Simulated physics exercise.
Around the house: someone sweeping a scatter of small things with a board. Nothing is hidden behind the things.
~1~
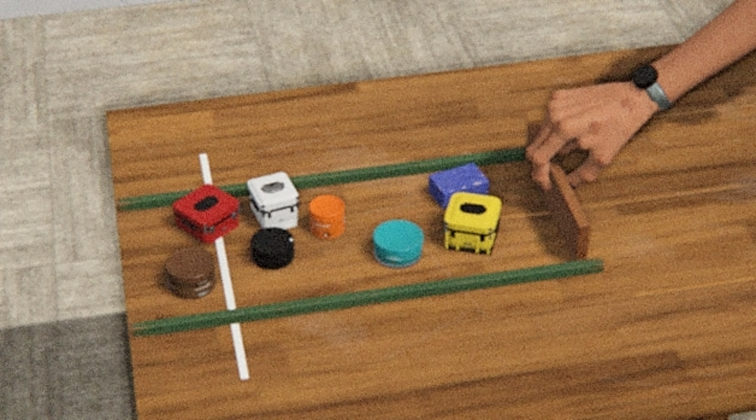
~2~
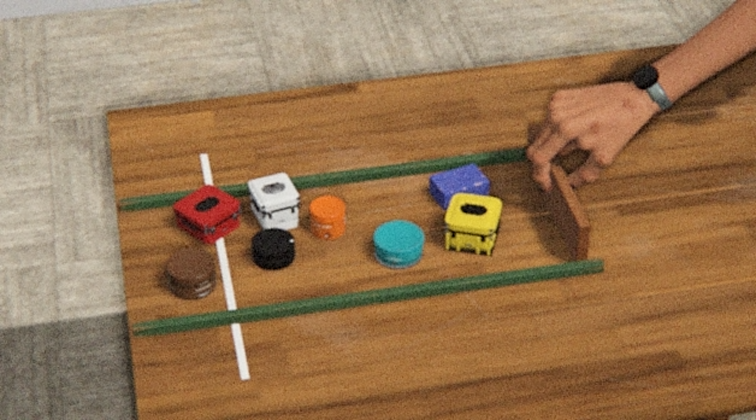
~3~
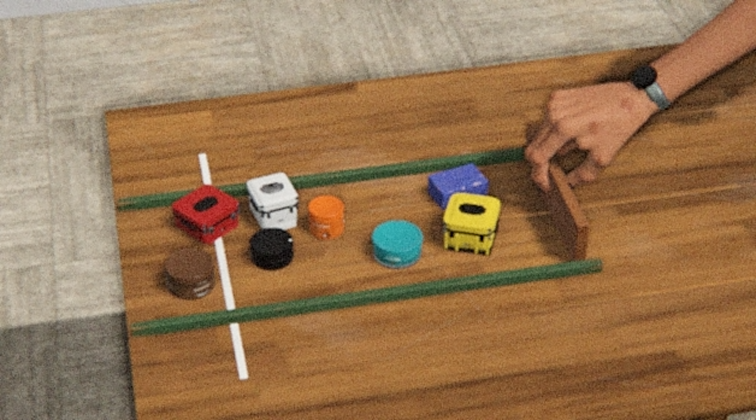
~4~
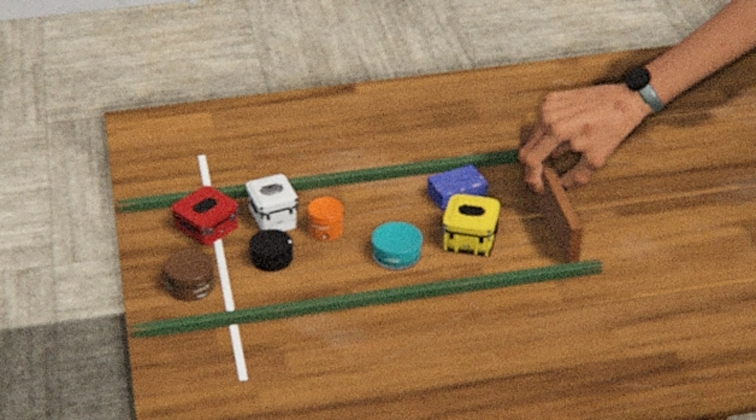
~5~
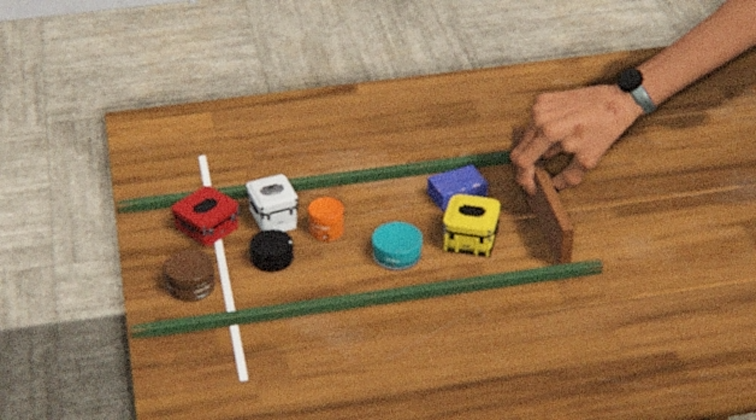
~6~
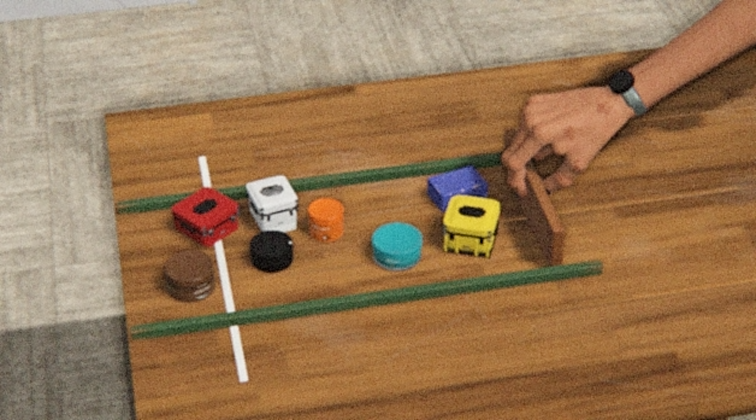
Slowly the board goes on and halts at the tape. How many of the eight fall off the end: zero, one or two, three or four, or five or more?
Here the number that fall off is one or two.
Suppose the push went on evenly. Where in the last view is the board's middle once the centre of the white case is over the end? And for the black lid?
At (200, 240) for the white case; at (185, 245) for the black lid.
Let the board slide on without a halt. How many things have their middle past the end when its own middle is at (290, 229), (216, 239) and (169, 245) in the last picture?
Place by place, 0, 2 and 5.
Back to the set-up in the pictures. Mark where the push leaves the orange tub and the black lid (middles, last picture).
Near (201, 237) and (144, 254).
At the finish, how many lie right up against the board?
It touches 3.
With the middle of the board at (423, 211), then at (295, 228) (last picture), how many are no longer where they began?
By then 3, and 8.
Soon after, none off yet; brown tub at rest near (190, 277); red case at rest near (206, 218); black lid at rest near (272, 252).
After that, none off yet; brown tub at rest near (190, 277); red case at rest near (206, 218); black lid displaced a little near (248, 251).
And then, none off yet; brown tub displaced about its own width near (158, 282); red case displaced about its own width near (146, 221); black lid displaced well along near (190, 248).
In the end, the number that fall off is one or two; gone, red case and brown tub.
